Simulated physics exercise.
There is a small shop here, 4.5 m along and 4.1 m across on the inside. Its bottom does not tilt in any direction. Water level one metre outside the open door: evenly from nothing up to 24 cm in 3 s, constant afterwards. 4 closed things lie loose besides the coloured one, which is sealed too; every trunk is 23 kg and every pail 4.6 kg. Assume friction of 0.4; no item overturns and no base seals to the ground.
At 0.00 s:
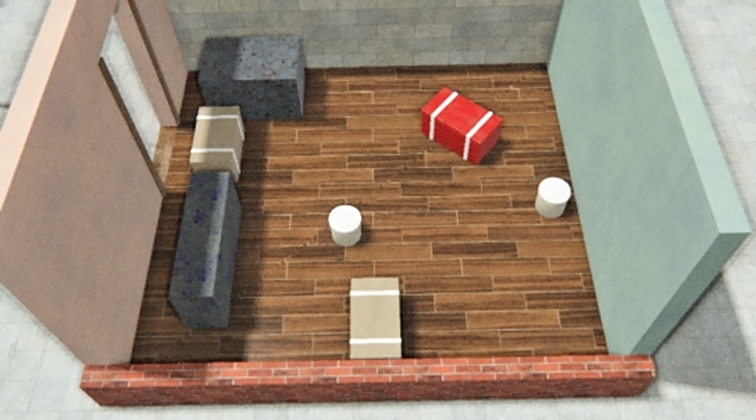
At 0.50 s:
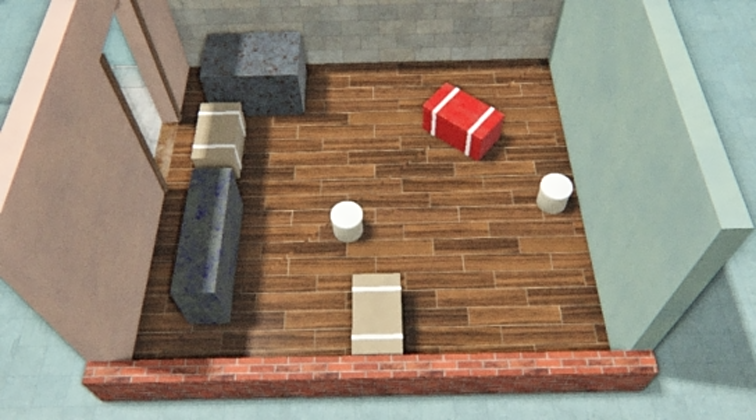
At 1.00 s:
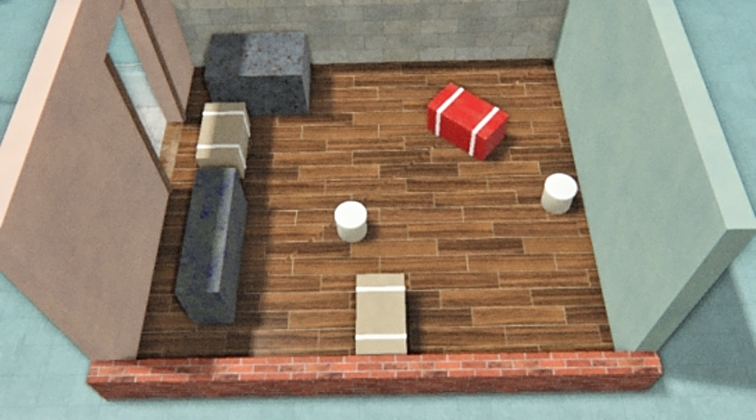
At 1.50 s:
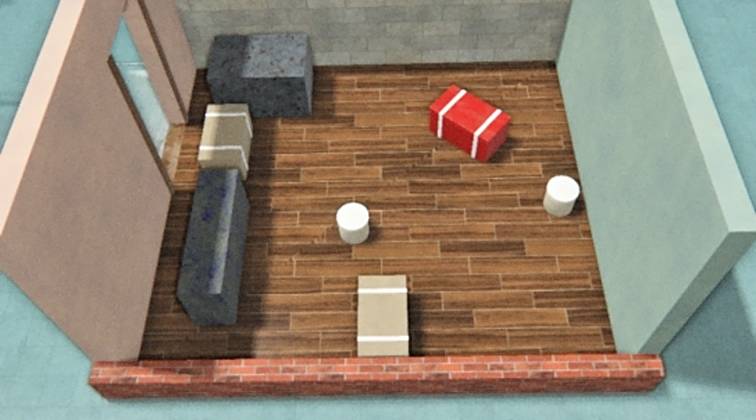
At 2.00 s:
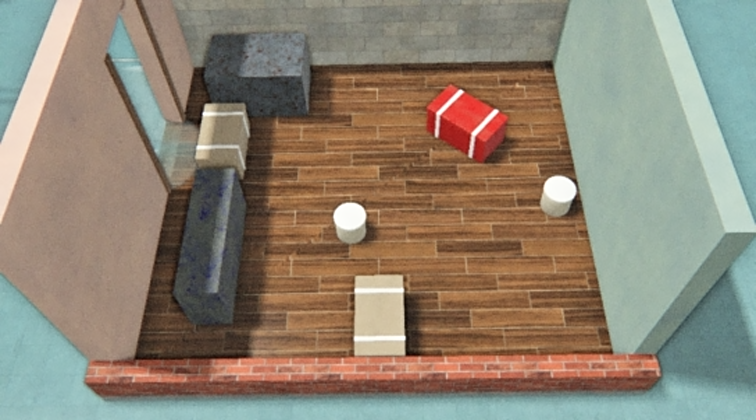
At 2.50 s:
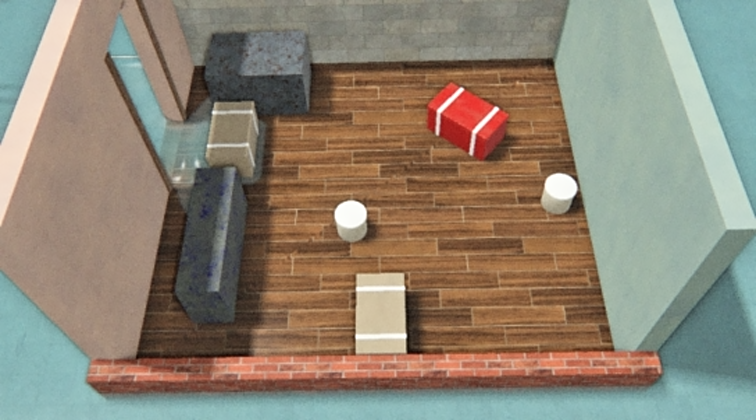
Water spread around a small shop and began seeping in through the open doorway on the left, nudging a tan trunk slightly to the right, while the red trunk and the other things stayed put.
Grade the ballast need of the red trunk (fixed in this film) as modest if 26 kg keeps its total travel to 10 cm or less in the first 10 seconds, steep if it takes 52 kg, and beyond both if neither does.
Steep.
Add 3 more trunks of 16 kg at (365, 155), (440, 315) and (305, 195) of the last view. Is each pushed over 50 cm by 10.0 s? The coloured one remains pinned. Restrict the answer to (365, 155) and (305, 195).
First one: Beyond the limit; second one: Beyond the limit.
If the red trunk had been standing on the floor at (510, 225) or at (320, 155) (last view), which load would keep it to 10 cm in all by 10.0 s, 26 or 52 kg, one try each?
The first time the greater option is needed; the second time both options come up short.
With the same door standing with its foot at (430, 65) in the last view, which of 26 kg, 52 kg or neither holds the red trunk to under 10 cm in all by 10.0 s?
I'd say neither one will work.
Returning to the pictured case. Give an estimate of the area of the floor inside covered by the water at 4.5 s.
8.5 m2.
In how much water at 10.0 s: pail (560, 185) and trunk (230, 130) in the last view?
First roughly 9 cm, second roughly 12 cm.
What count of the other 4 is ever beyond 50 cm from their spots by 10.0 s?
4.
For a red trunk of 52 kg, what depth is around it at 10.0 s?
11 cm, roughly.
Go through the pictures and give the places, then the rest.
In the first frame, the red trunk at (462, 114) rests on the ground; 0.0 m2 under water; 0 of 5 have shifted.
In the second frame, the red trunk at (464, 110), on the bottom; water covers 0.0 m2; 0 of 5 have shifted.
In the third frame, the red trunk at (468, 110) rests on the ground; water covers 0.0 m2; 0 of 5 have shifted.
In the fourth frame, the red trunk at (470, 112), on the bottom; water covers 0.0 m2; 0 of 5 have shifted.
In the fifth frame, the red trunk at (468, 112), on the bottom; water covers 0.2 m2; 0 of 5 have shifted.
In the sixth frame, the red trunk at (468, 110), on the bottom; 0.7 m2 under water; 1 of 5 have shifted.
After 3.5 s the red trunk would be 0 cm from its start with 26 kg and 0 cm from its start with 52 kg; 0 cm of water round it then.
After 4.5 s the red trunk would be 2 cm from its start with 26 kg and 1 cm from its start with 52 kg; 2 cm of water round it then.
After 7.0 s the red trunk would be 65 cm from its start with 26 kg and 1 cm from its start with 52 kg; 6 cm of water round it then.
After 10.0 s the red trunk would be 105 cm from its start with 26 kg and 1 cm from its start with 52 kg; 11 cm of water round it then.
